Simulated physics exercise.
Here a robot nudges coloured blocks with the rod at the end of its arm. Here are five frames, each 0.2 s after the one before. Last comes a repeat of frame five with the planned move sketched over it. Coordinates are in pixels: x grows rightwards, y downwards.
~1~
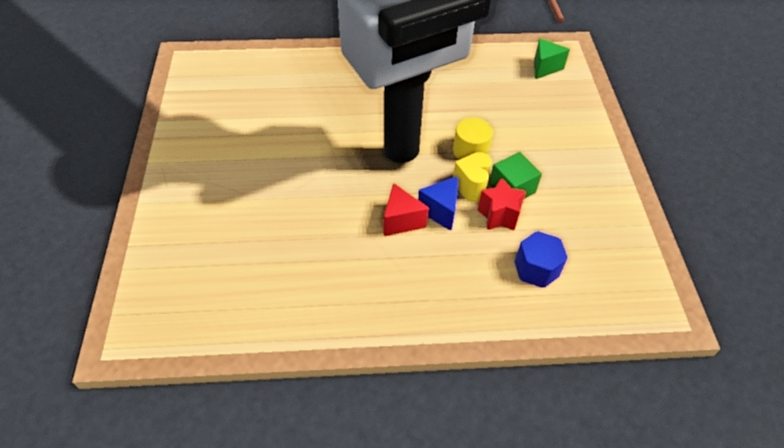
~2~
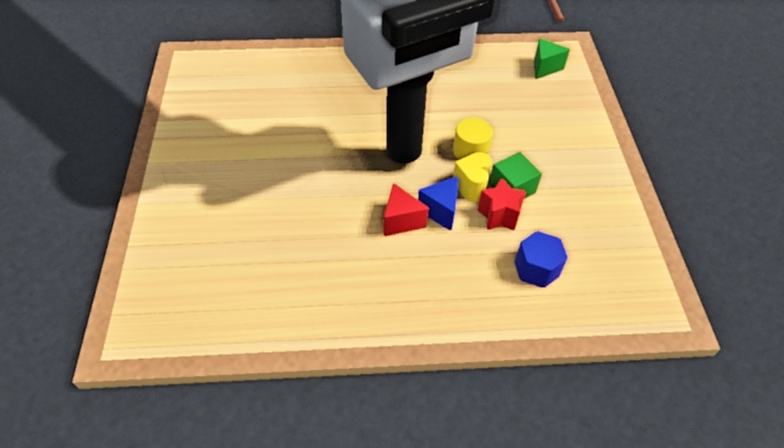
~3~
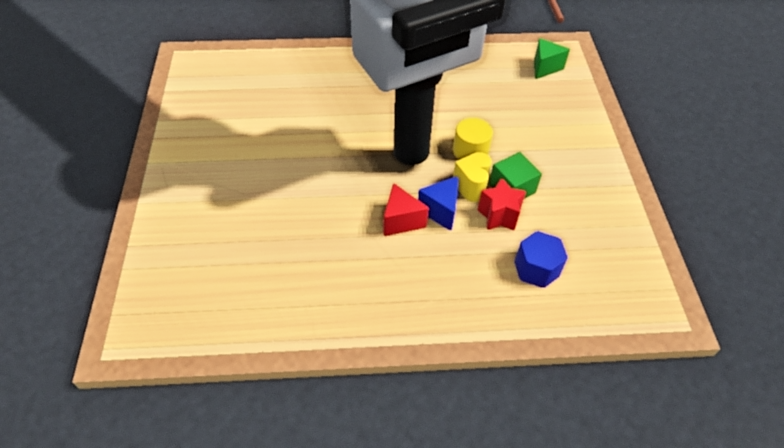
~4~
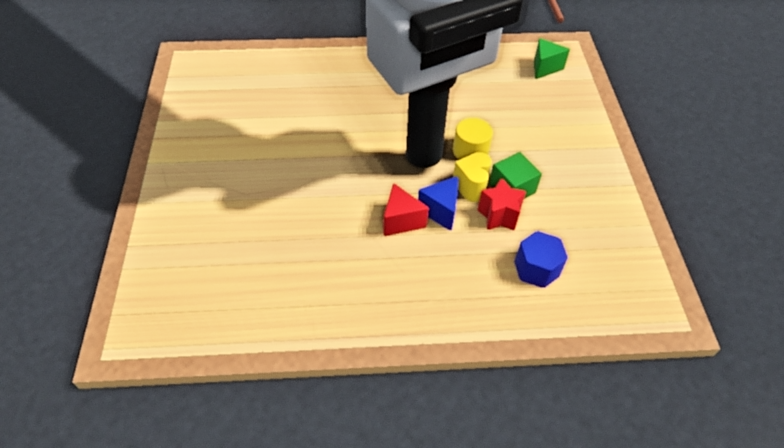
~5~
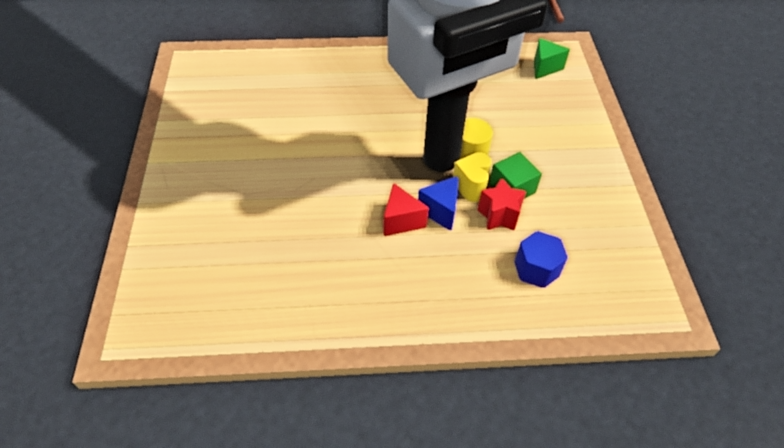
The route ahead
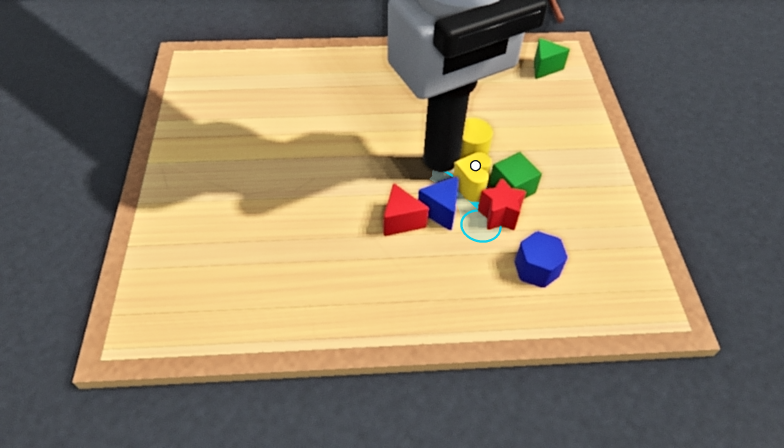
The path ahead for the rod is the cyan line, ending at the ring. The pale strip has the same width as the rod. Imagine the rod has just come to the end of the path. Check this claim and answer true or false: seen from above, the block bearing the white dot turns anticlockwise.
My answer: True.
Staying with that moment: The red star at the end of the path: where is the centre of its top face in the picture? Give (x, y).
My best guess is (526, 215).
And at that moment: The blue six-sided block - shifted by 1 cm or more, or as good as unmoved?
By the time the path is finished, it has hardly shifted at all.
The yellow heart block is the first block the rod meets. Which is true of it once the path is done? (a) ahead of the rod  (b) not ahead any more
The correct letter is b.
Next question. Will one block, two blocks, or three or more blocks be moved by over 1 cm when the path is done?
I predict three or more.
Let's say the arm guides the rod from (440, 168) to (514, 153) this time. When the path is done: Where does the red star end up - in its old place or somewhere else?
Once the path ends, it is where it was.
Drawn move, from (440, 168) via (462, 183) and (476, 203), ending at (481, 226); the dot is on the yellow heart block.
On the path given first. Halfway along, rod at (472, 183); blue triangle at (444, 196), turned 20° clockwise; yellow heart block at (510, 182), turned 55° anticlockwise; red star at (521, 208), turned 35° clockwise; green square piece at (539, 172).
At the end, rod at (483, 216); blue triangle at (446, 207), turned 85° clockwise; yellow heart block at (518, 187), turned 60° anticlockwise; red star at (526, 215), turned 35° clockwise; green square piece at (541, 172), turned 15° anticlockwise; blue six-sided block still.
